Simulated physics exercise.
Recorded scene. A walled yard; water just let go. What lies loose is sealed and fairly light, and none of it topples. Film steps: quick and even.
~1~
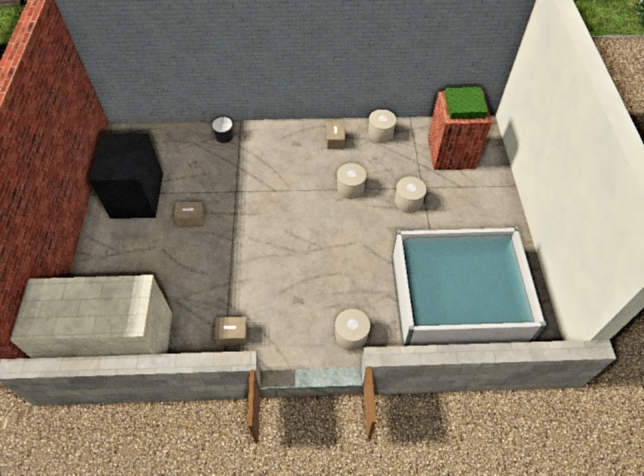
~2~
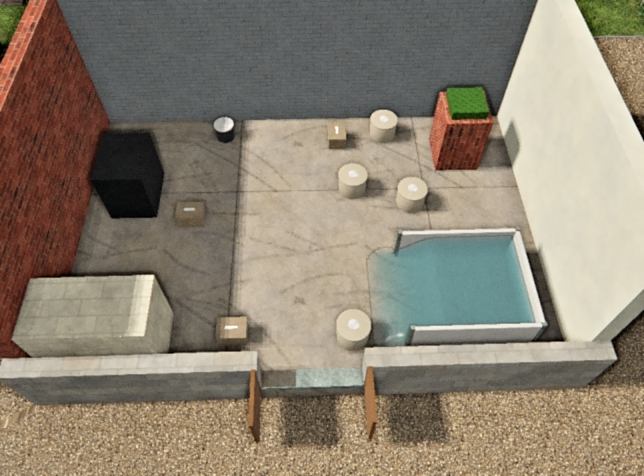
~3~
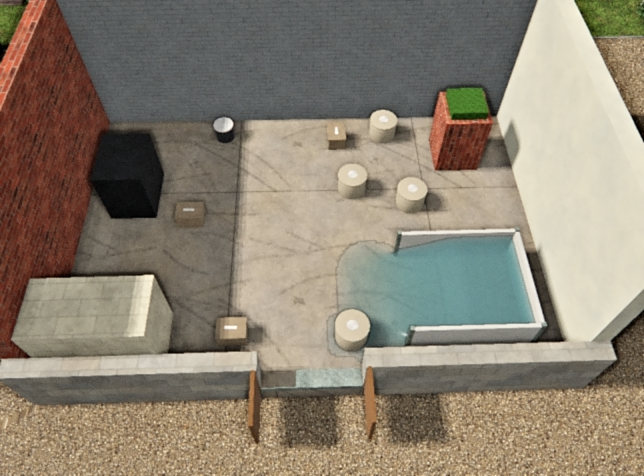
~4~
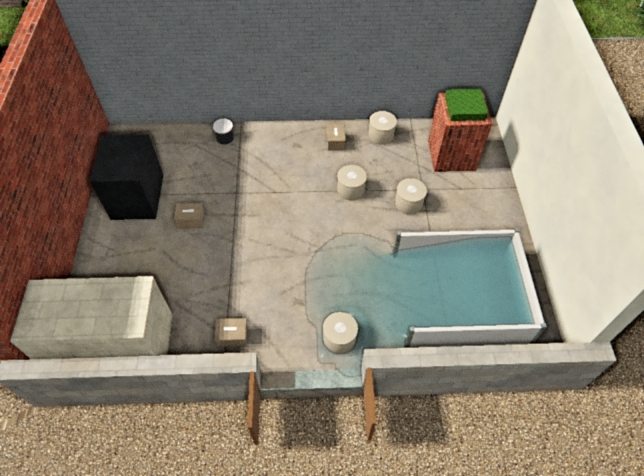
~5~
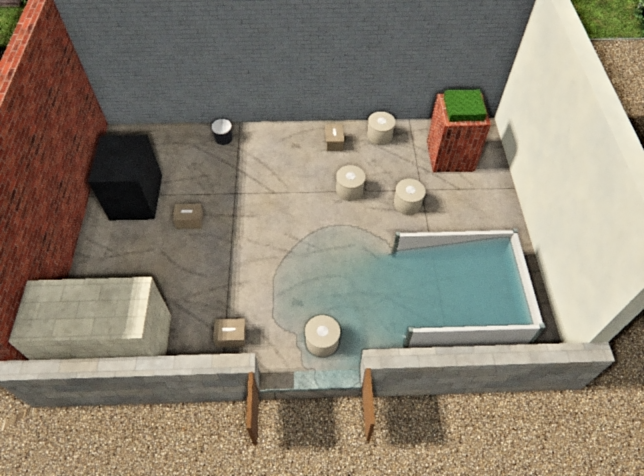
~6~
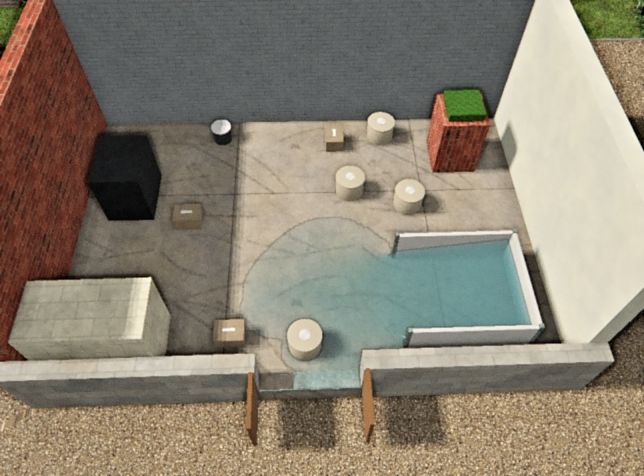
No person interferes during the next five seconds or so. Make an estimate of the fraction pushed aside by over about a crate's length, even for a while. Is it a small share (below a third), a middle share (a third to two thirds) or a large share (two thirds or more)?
A small share, below a third.
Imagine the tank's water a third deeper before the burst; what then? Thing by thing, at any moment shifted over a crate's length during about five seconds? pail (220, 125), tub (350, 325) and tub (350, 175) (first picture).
First: Falls short; second: Goes past it; third: Falls short.
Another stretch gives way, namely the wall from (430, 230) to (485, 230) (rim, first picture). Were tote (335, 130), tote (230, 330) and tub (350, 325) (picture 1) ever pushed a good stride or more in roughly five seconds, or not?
Results in order: Cleared that distance / stayed short / stayed short.
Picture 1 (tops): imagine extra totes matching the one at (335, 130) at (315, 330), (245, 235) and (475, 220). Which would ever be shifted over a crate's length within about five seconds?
Displaced, displaced, stays put.
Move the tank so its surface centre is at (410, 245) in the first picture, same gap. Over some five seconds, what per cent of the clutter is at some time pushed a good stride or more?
Around 10 in a hundred.
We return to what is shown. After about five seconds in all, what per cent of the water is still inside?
86 %.
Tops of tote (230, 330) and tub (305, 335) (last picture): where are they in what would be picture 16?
First object around (181, 328); second object around (199, 346).
A moment on, 1 of 8 are well off their spots; 0 afloat.
Next, 2 of 8 are well off their spots; 2 afloat.
Later, 2 of 8 are well off their spots; 1 afloat.
In the end, 2 of 8 are well off their spots, and 2 have been at some point; 0 afloat.
